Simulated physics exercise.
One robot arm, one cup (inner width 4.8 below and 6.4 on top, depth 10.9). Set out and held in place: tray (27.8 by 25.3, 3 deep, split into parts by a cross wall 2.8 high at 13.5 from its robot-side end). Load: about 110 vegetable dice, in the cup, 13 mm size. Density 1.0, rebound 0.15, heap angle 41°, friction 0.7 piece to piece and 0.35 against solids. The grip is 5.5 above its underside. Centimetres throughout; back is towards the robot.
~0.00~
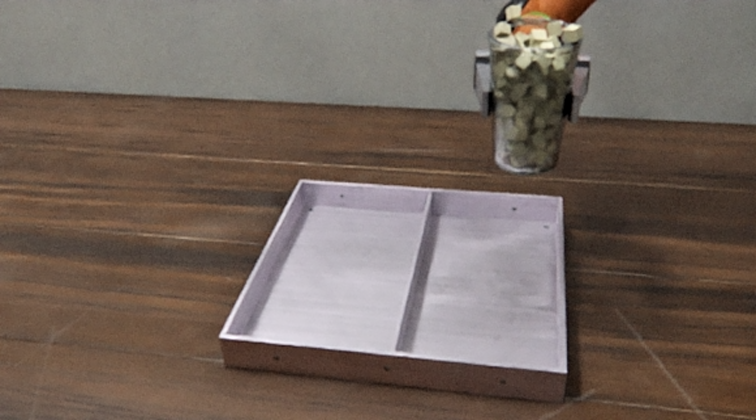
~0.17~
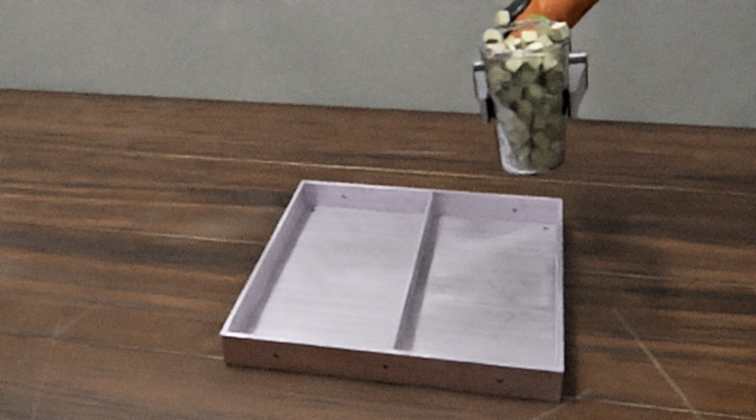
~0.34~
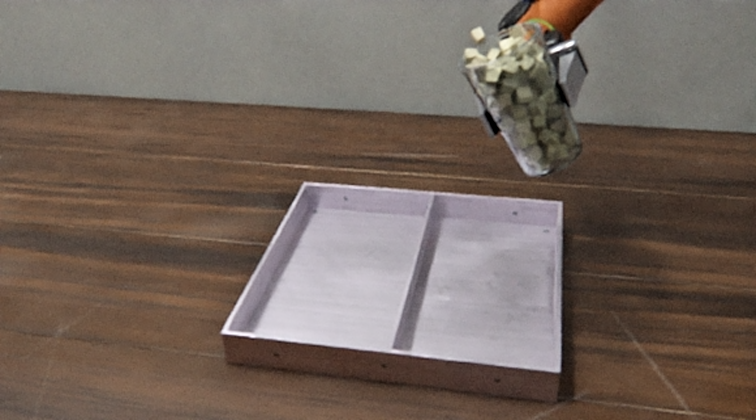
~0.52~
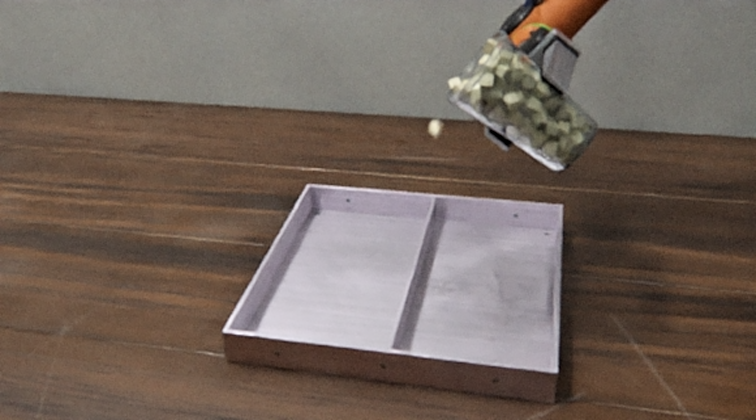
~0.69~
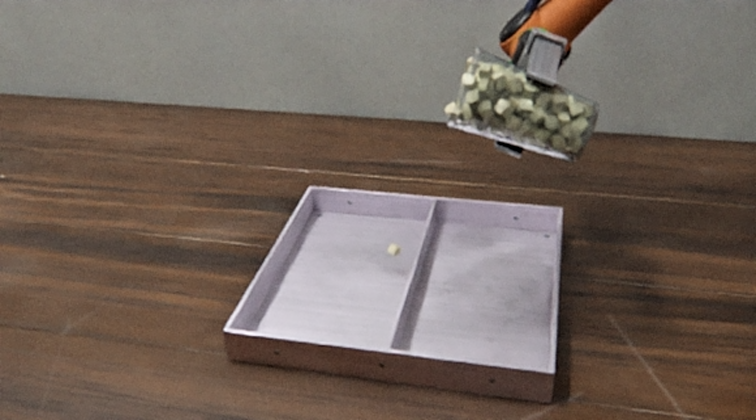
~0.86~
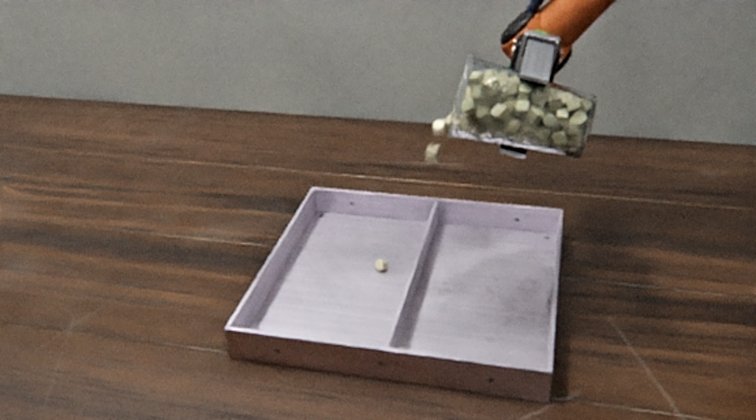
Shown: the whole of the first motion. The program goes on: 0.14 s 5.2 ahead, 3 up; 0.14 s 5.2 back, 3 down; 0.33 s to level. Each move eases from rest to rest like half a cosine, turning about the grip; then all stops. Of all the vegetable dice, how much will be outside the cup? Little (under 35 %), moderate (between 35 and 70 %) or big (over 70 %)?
Answer: Big; over 70 % of the vegetable dice finish outside the cup.
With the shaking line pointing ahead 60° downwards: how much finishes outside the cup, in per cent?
About 10 per cent.
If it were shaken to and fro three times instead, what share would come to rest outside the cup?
In that case some 90 per cent.
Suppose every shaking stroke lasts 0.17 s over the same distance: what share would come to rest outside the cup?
Then about 55 per cent.
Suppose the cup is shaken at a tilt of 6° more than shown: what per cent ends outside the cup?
Some 90 per cent.
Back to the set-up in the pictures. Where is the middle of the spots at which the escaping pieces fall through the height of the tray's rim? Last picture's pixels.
Near (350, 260).
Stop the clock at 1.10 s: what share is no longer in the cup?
Near 50 per cent so far.
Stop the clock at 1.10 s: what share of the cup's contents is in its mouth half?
Roughly 100 per cent.
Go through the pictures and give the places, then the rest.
The first picture shows cup middle at (530, 101), level; upper third of the load around (532, 55), from x 500 to 575, top at y 15; 106 in the cup.
The second picture shows cup middle at (528, 103), tilted 8° forward; upper third of the load around (527, 58), from x 490 to 560, top at y 20.
The third picture shows cup middle at (527, 106), tilted 27° forward; upper third of the load around (512, 66), from x 470 to 570, top at y 35.
The fourth picture shows cup middle at (527, 108), tilted 52° forward; upper third of the load around (501, 76), from x 435 to 580, top at y 45; 105 in the cup, 1 in flight or on a rim.
The fifth picture shows cup middle at (525, 111), tilted 71° forward; upper third of the load around (500, 86), from x 395 to 585, top at y 65; 105 in the cup, 1 in the far-side part.
The sixth picture shows cup middle at (524, 112), tilted 79° forward; upper third of the load around (508, 93), from x 380 to 585, top at y 75; 104 in the cup, 1 in the far-side part, 1 in flight or on a rim.
By 1.10 s, tilted 79° forward, highest piece 23 above the table; 54 in the cup, 3 in the far-side part, 49 in flight or on a rim.
By 1.35 s, tilted 24° forward, highest piece 24 above the table; 78 in the far-side part, 22 in the cup, 6 in the robot-side part.
By 1.67 s, level, highest piece 18 above the table; 78 in the far-side part, 22 in the cup, 6 in the robot-side part.
By 2.72 s, level, highest piece 18 above the table; 78 in the far-side part, 22 in the cup, 6 in the robot-side part.
Final count, 78 in the far-side part, 22 in the cup, 6 in the robot-side part. That is 79 % outside the cup.
